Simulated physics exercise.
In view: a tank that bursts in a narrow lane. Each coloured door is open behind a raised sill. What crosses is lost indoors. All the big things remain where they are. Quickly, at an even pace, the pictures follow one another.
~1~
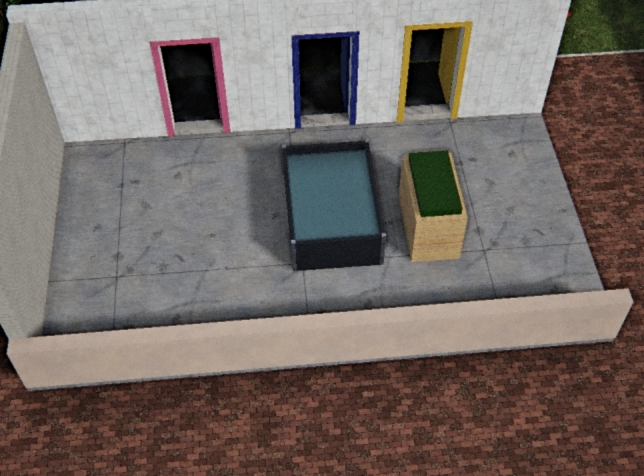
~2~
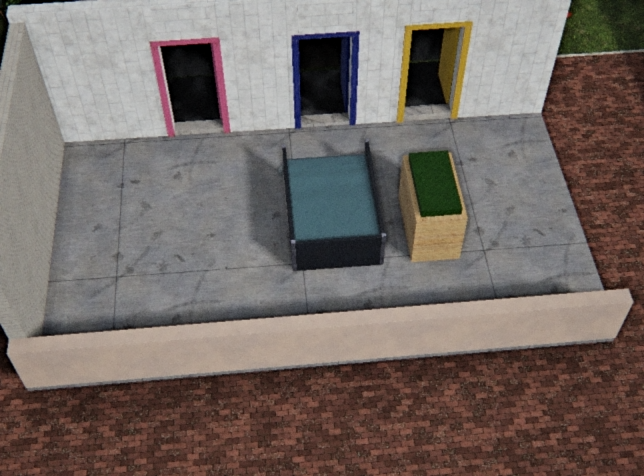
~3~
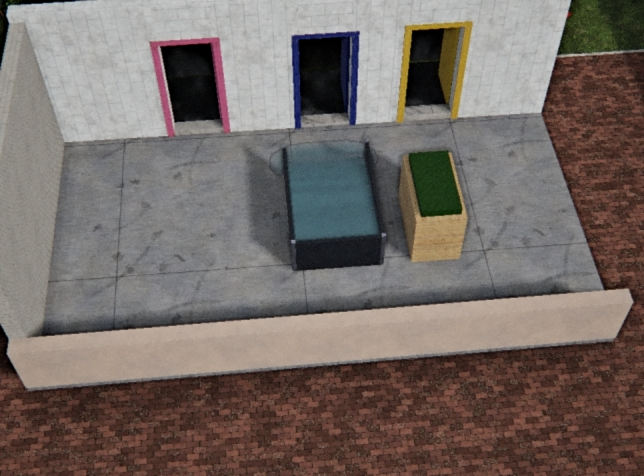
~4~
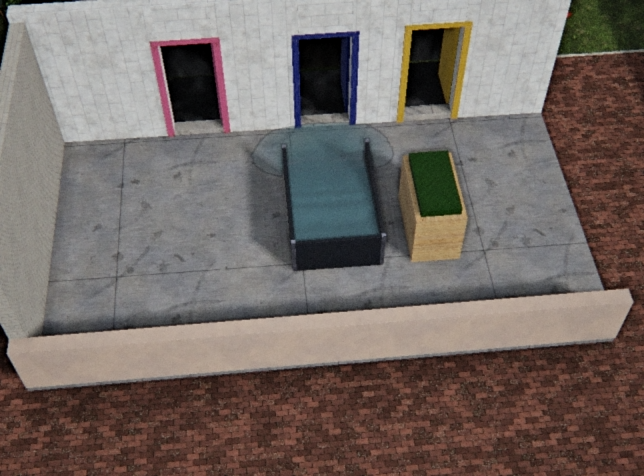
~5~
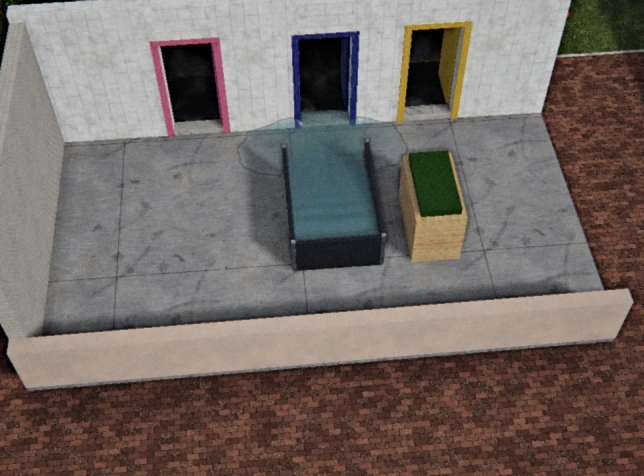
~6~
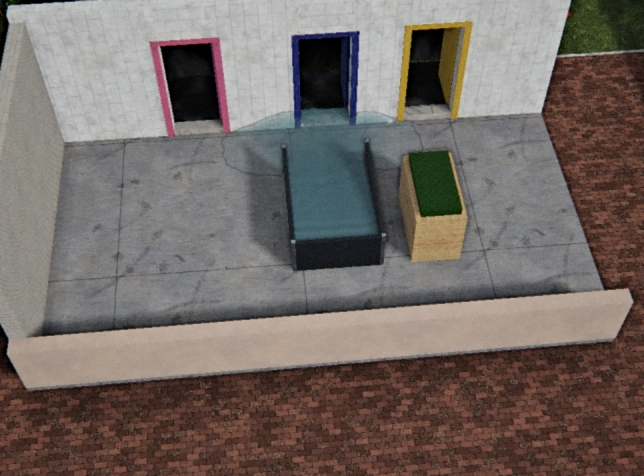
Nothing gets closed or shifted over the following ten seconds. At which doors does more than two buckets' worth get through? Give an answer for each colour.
Outcome: Blue door: Exceeds it. Pink door: Does not exceed it. Yellow door: Does not exceed it.
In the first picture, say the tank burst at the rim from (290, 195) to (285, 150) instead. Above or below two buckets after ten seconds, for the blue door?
Blue: Remains below.
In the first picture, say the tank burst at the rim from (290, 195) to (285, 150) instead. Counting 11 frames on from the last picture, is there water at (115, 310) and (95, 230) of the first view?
Respectively: Drenched and drenched.
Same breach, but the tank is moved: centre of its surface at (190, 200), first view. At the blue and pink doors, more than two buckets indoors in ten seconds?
Result - blue undershoots, pink overshoots.
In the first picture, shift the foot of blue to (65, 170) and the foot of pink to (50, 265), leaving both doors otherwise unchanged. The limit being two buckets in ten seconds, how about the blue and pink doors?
From what I can tell, the blue door overshoots the mark; as for the pink door, it remains within bounds.
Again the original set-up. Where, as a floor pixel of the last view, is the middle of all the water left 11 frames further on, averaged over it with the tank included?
That puts it at around (319, 176).
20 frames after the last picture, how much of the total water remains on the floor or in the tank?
Some 64 per cent.
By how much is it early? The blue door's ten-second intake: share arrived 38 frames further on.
Approximately 100 in a hundred, I reckon.
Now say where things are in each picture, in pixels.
The tank at (332, 193) is whole and still, in the first picture.
The front is at (281, 173), out from the gap on the tank's far side, in the second picture.
The front is at (276, 158), out from the gap on the tank's far side, in the third picture.
The front is at (280, 130), out from the gap on the tank's far side, in the fourth picture.
The front is at (386, 123), out from the gap on the tank's far side, in the fifth picture.
Water pours out on the tank's far side and has run to (406, 122), in the sixth picture.
A moment on, water covers 15 % of the floor; the blue door far over two buckets in, the pink door wet at the sill, nothing in, the yellow door wet at the sill, nothing in.
Next, water covers 25 % of the floor; the blue door far over two buckets in, the pink door wet at the sill, nothing in, the yellow door wet at the sill, nothing in.
Then, water covers 45 % of the floor; the blue door far over two buckets in, the pink door wet at the sill, nothing in, the yellow door wet at the sill, nothing in.
Later, water covers 55 % of the floor; the blue door far over two buckets in, the pink door wet at the sill, nothing in, the yellow door wet at the sill, nothing in.
In the end, water covers 70 % of the floor; the blue door far over two buckets in, the pink door wet at the sill, nothing in, the yellow door wet at the sill, nothing in.
